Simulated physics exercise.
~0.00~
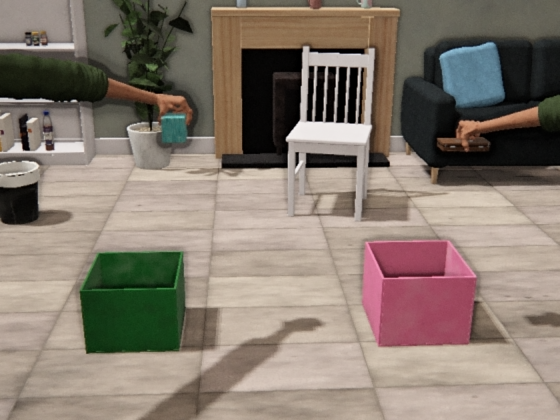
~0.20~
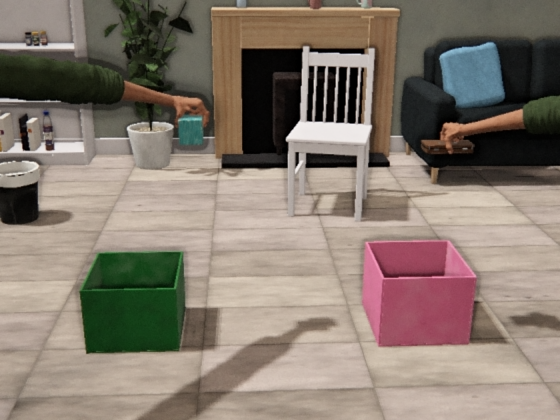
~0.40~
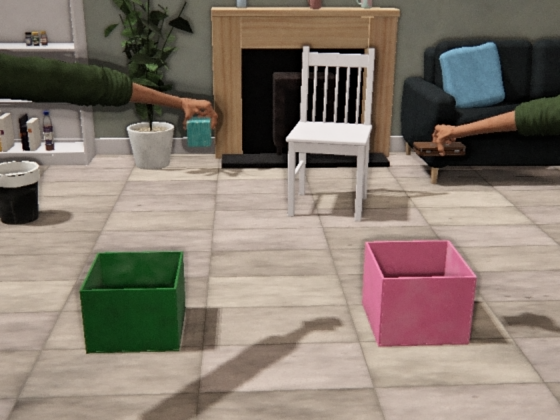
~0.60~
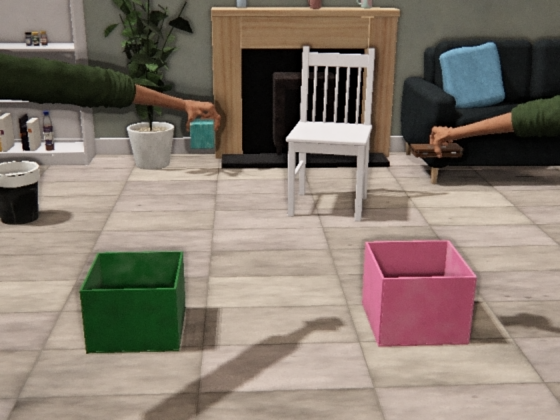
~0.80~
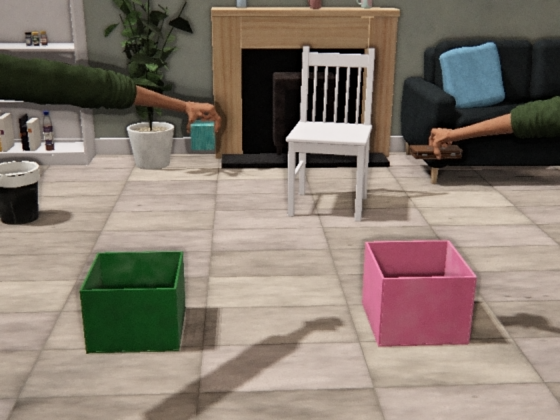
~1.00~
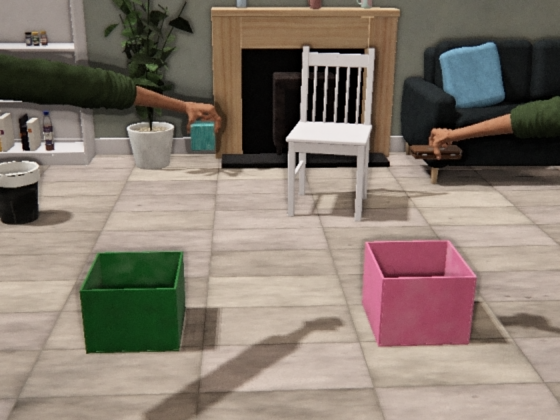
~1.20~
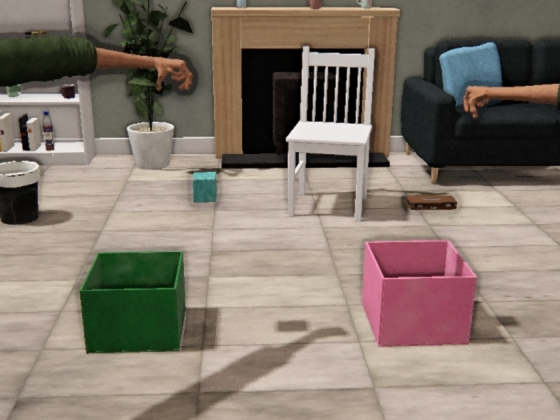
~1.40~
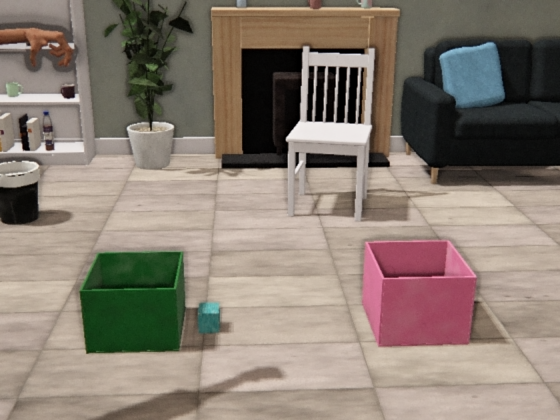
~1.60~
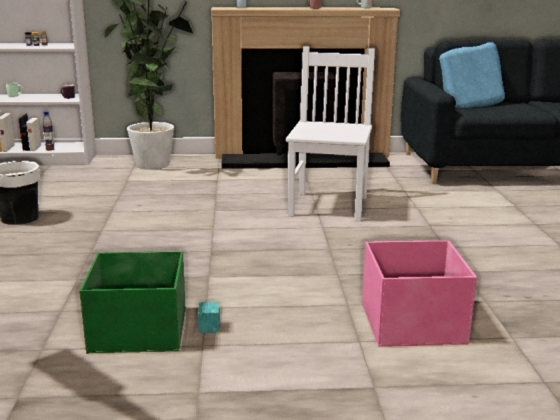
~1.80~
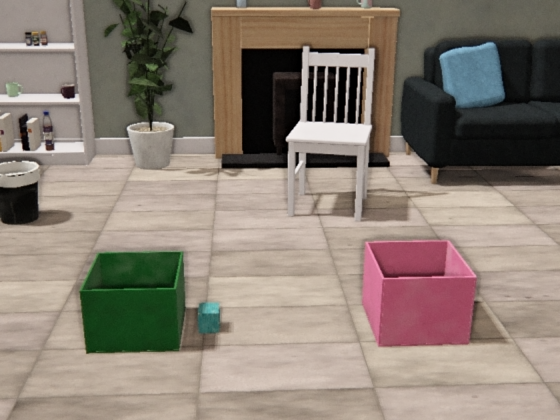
Two hands drop a turquoise block beside the green box and a brown case into the pink one.
